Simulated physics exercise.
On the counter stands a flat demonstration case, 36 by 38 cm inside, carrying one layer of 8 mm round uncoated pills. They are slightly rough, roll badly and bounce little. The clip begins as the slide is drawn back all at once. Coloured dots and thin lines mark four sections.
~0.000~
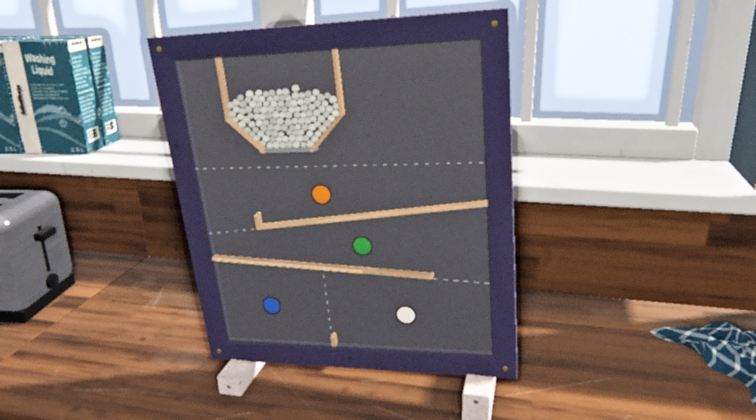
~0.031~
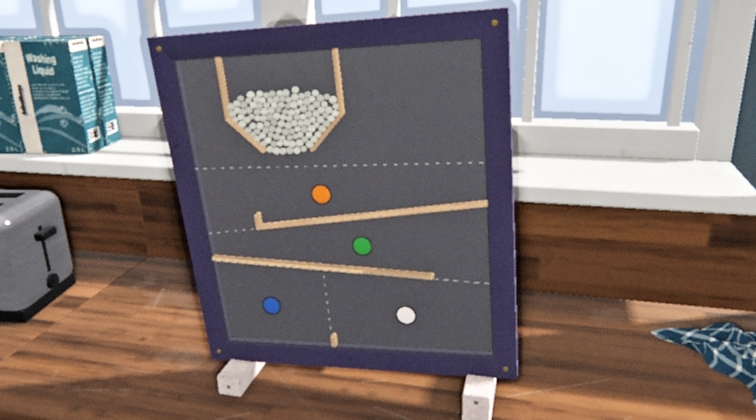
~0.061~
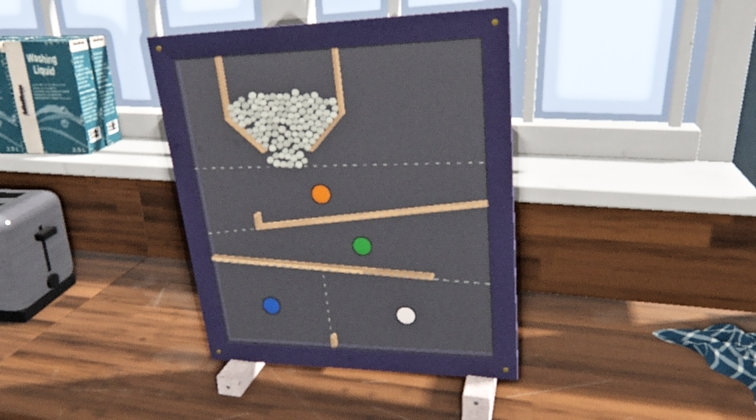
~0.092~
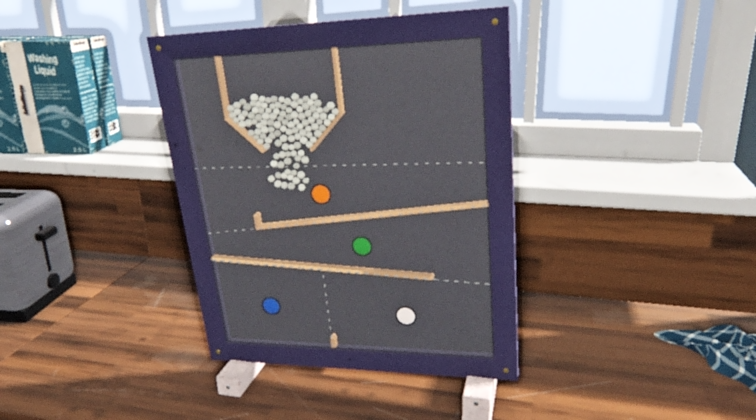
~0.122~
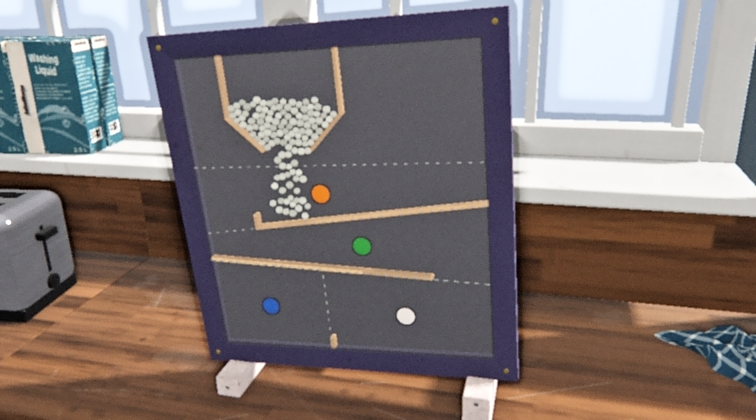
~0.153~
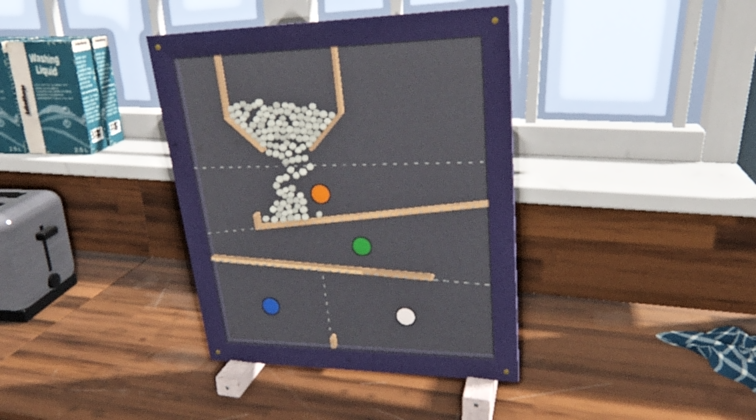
On a kitchen counter, small white balls pour from a funnel onto a sloping ledge.
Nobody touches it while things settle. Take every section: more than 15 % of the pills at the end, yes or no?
Orange yes, blue no, green yes, white no.
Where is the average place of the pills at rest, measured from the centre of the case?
About 7 cm left and 2 cm below.
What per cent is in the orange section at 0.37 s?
About 80 per cent.
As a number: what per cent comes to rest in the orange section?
Roughly 65 per cent.
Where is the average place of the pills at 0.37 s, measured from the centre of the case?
Some 6 cm left and 1 cm above.
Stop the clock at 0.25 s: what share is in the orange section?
About 50 per cent.
By 0.25 s, the pills' middle is 6 cm left of and 4 cm above the centre; orange 50 %.
By 0.37 s, the pills' middle is 6 cm left of and 1 cm above the centre; orange 80 %, green 5 %.
By 0.60 s, the pills' middle is 7 cm left of and 1 cm below the centre; orange 80 %, green 20 %.
All still by 1.8 s, orange 65 %, blue 0 %, green 35 %, white 0 %.
